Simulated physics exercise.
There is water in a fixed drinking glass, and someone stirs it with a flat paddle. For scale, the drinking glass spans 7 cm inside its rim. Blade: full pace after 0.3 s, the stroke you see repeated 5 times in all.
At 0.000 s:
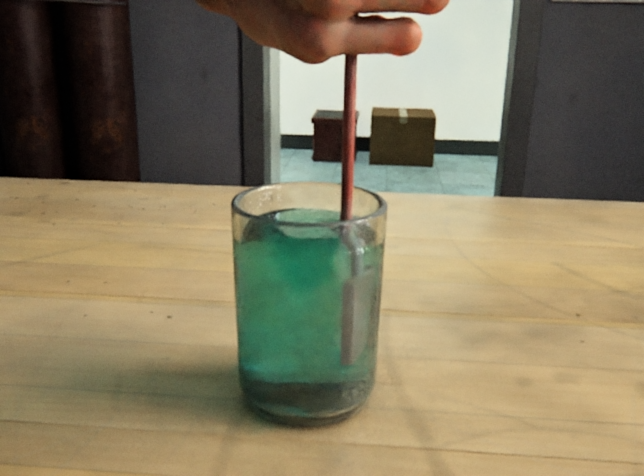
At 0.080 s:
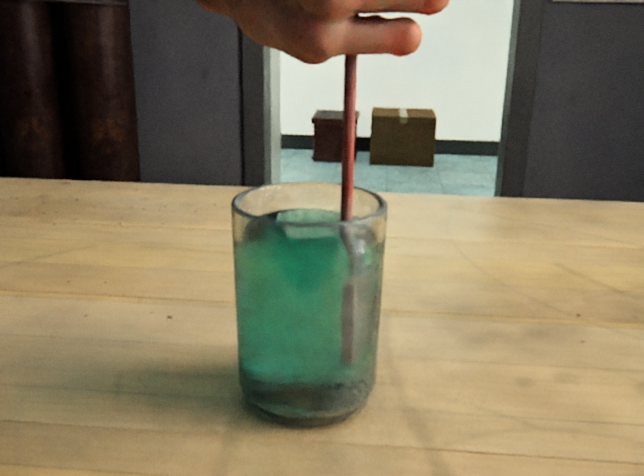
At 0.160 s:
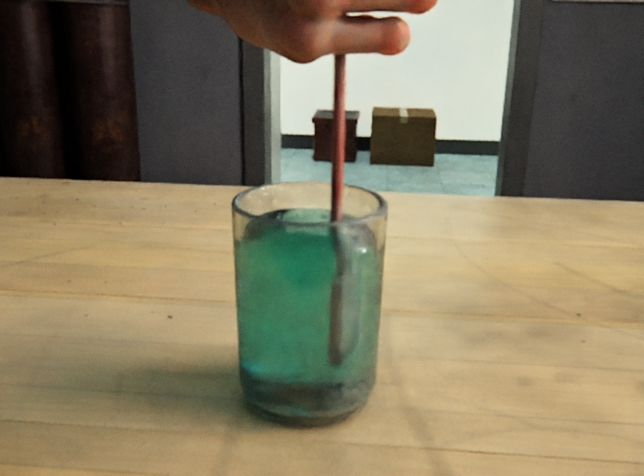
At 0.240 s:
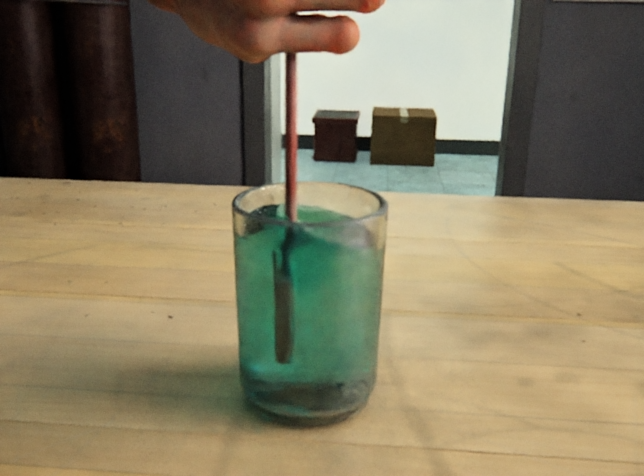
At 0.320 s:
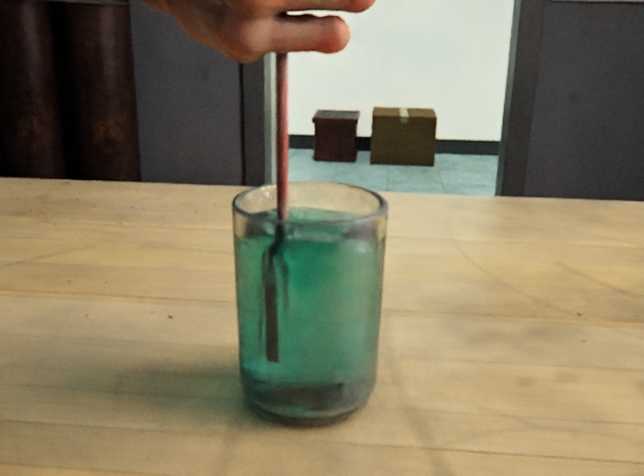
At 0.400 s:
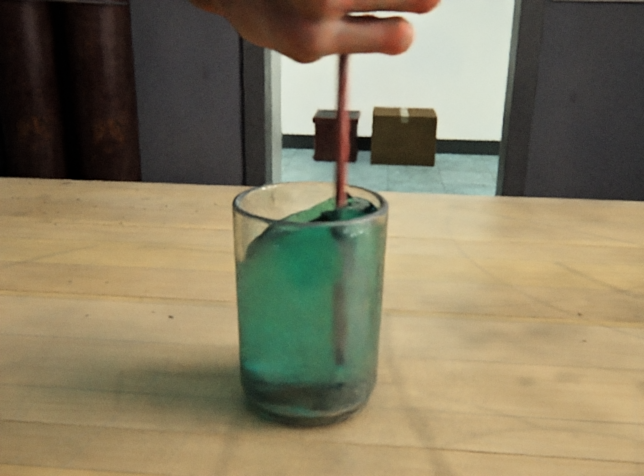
A hand moves a thin stick left through green water in a glass, then back right.
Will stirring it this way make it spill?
Yes, some gets out.
Then, 0.73 s in, 2 ml is over the rim.
Then, 1.07 s in, 3 ml is over the rim.
Then, 1.40 s in, 7 ml is over the rim.
Then, 1.73 s in, 8 ml is over the rim.
Finally, 8 ml is over the rim.
